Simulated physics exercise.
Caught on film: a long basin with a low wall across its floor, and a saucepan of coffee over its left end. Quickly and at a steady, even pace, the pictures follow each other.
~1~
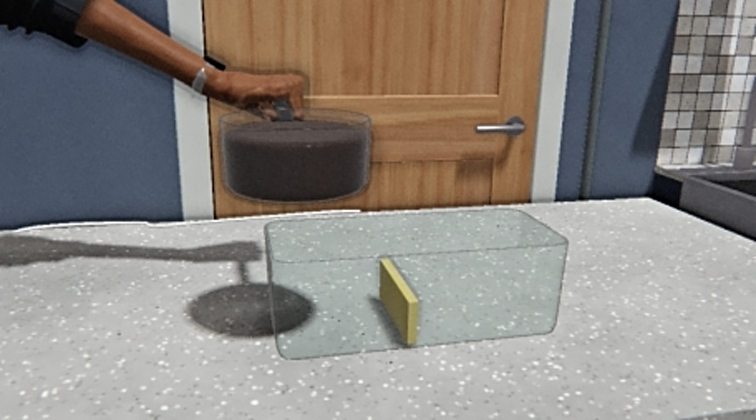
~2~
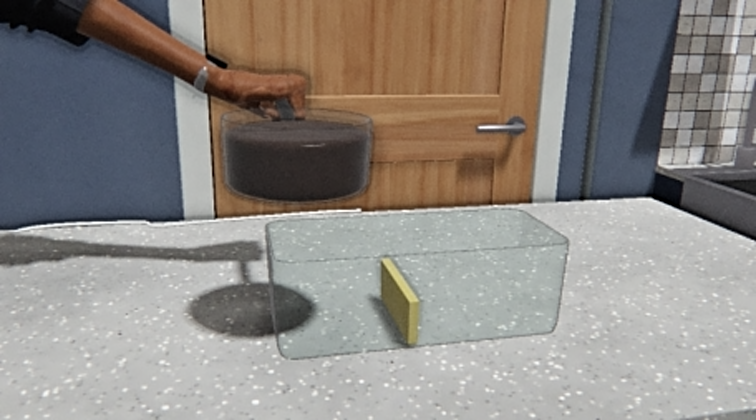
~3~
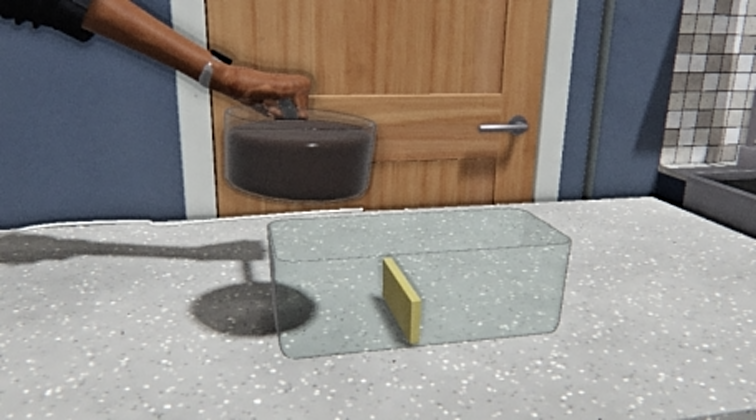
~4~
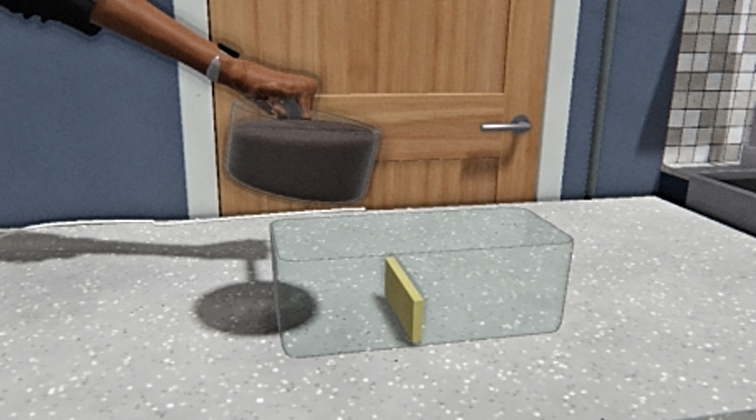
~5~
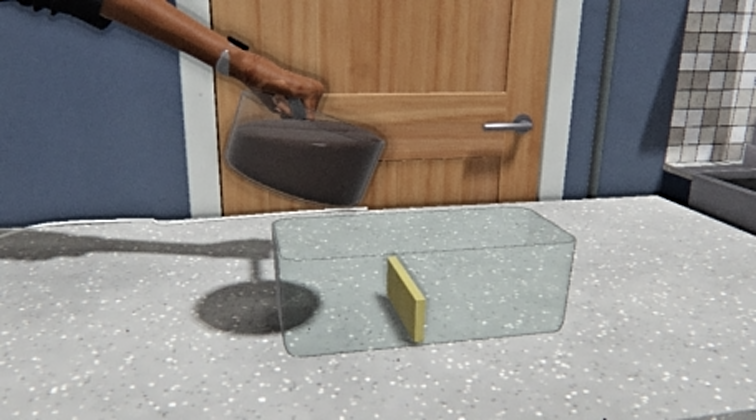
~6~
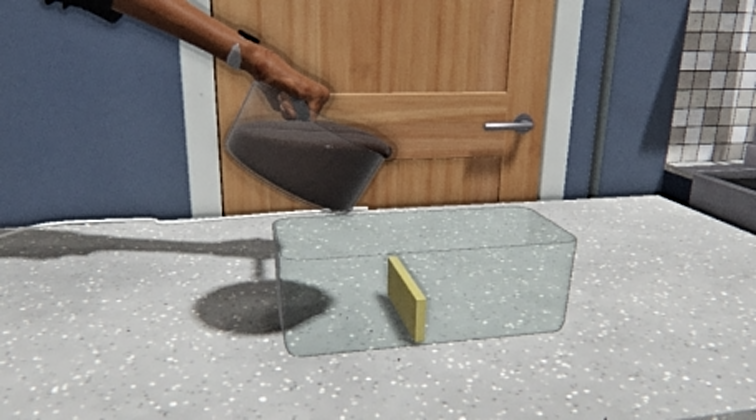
On a speckled counter in front of a wooden door, a hand held a clear pan of dark coffee above the left end of a long glass basin, then steadily tilted it to the right.
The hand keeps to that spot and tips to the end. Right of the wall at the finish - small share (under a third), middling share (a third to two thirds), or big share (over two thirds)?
Middling.
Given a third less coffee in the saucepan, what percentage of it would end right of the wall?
35 %.
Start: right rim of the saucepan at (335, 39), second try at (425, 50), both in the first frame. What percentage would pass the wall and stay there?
Try one: 40 %; try two: 90 %.
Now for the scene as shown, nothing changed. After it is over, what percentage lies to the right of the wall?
About 50 per cent.
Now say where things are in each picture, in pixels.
In the first frame, it leans 0°; its right rim is at (368, 118); the coffee meets the walls at (223, 133) and (364, 131); the long basin's rim runs from (268, 243) to (543, 226); the wall's top is at (398, 280).
In the second frame, it leans 1°; its right rim is at (370, 120); the coffee meets the walls at (224, 132) and (366, 131).
In the third frame, it leans 5°; its right rim is at (373, 124); the coffee meets the walls at (227, 131) and (369, 132).
In the fourth frame, it leans 12°; its right rim is at (378, 132); the coffee meets the walls at (231, 130) and (373, 133).
In the fifth frame, it leans 20°; its right rim is at (381, 142); the coffee meets the walls at (233, 130) and (380, 135).
In the sixth frame, it leans 30°; its right rim is at (381, 155); the coffee meets the walls at (234, 129) and (379, 144); 4 per cent is over the edge.
A moment on, the saucepan is tipped on its side and 33 per cent is still to pour, 7 is left of the wall and 31 right of it.
Next, the saucepan is tipped on its side and 9 per cent is still to pour, 34 is left of the wall and 50 right of it.
Then the saucepan is tipped on its side and 2 per cent is still to pour, 43 is left of the wall and 52 right of it.
Later the saucepan is tipped on its side and 0 per cent is still to pour, 46 is left of the wall and 52 right of it.
In the end 46 per cent lies left of the wall, 52 right of it and 2 outside.
